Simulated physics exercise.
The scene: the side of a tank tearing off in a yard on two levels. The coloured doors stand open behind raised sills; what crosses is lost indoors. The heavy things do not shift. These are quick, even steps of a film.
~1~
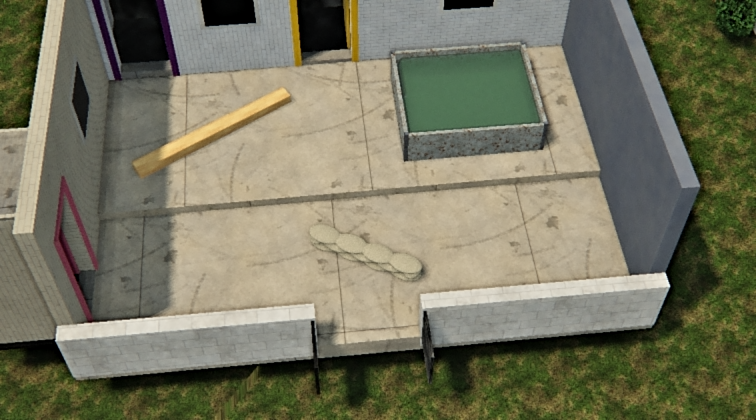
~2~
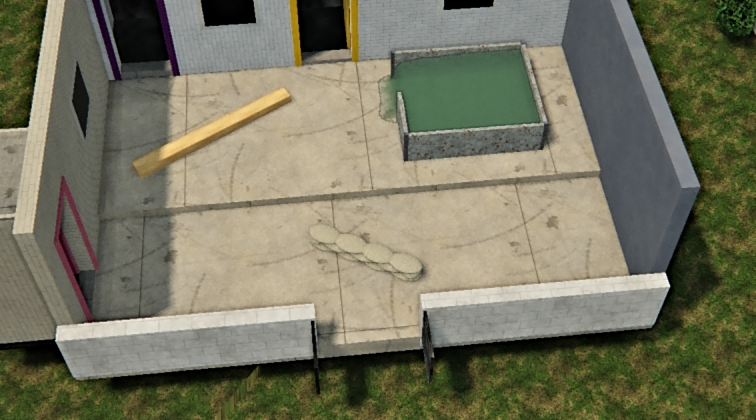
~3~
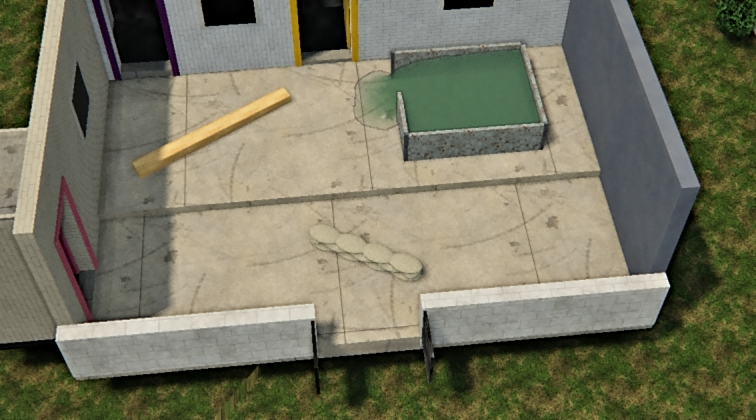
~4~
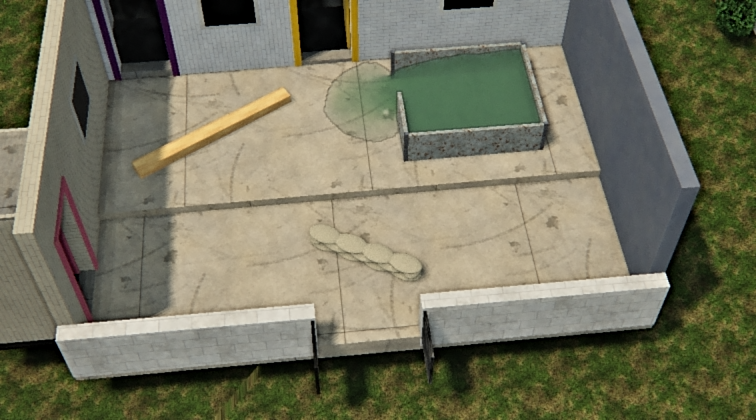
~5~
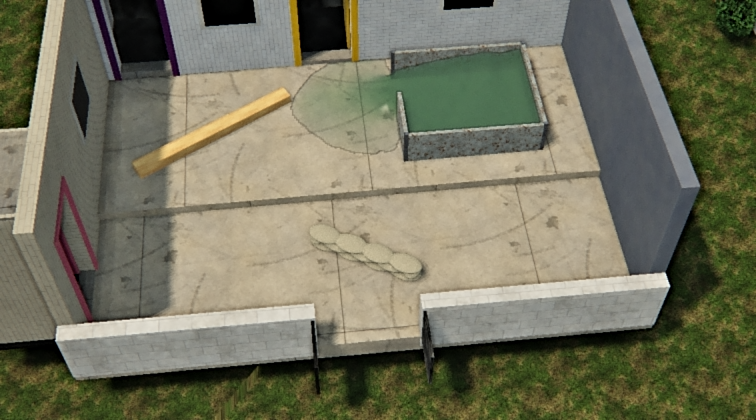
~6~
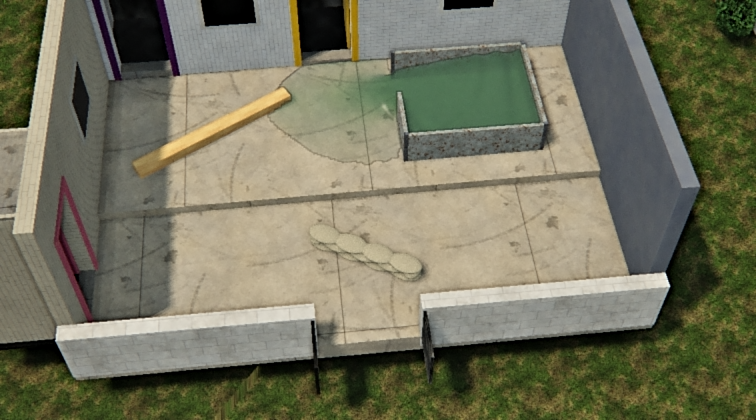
In a walled yard on two levels, a stone-sided tank of still green water stands near a yellow-framed doorway. The tank's left side opens and water pours out, spreading leftward across the upper paving in a widening, thinning sheet that reaches the near end of a wooden beam.
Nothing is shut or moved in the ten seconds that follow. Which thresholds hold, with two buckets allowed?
The purple door admits no more than that; the yellow door lets in a lot; the pink door lets in a lot.
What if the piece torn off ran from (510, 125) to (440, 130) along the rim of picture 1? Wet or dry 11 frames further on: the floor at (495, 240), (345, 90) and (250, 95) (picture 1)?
As listed: Flooded, free of water, free of water.
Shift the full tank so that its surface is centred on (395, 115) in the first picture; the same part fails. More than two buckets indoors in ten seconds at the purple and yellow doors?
Then: The purple door holds, the yellow door lets less in.
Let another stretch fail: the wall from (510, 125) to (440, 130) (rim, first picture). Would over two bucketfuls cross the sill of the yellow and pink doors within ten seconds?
My reading: Yellow stays under; pink goes over.
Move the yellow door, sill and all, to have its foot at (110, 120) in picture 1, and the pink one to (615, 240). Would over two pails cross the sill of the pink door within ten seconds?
One by one: Pink is under.
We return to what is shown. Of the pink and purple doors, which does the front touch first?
The purple one.
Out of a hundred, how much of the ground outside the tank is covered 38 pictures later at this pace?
About 50 per cent.
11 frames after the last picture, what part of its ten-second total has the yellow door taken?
I make it 45 per cent.
A moment on, water covers 15 % of the floor; the purple door not reached, the yellow door under two buckets in, the pink door not reached.
Next, water covers 30 % of the floor; the purple door wet at the sill, nothing in, the yellow door over two buckets in, the pink door not reached.
Then, water covers 40 % of the floor; the purple door wet at the sill, nothing in, the yellow door over two buckets in, the pink door under two buckets in.
Later, water covers 50 % of the floor; the purple door wet at the sill, nothing in, the yellow door over two buckets in, the pink door over two buckets in.
In the end, water covers 65 % of the floor; the purple door wet at the sill, nothing in, the yellow door over two buckets in, the pink door far over two buckets in.
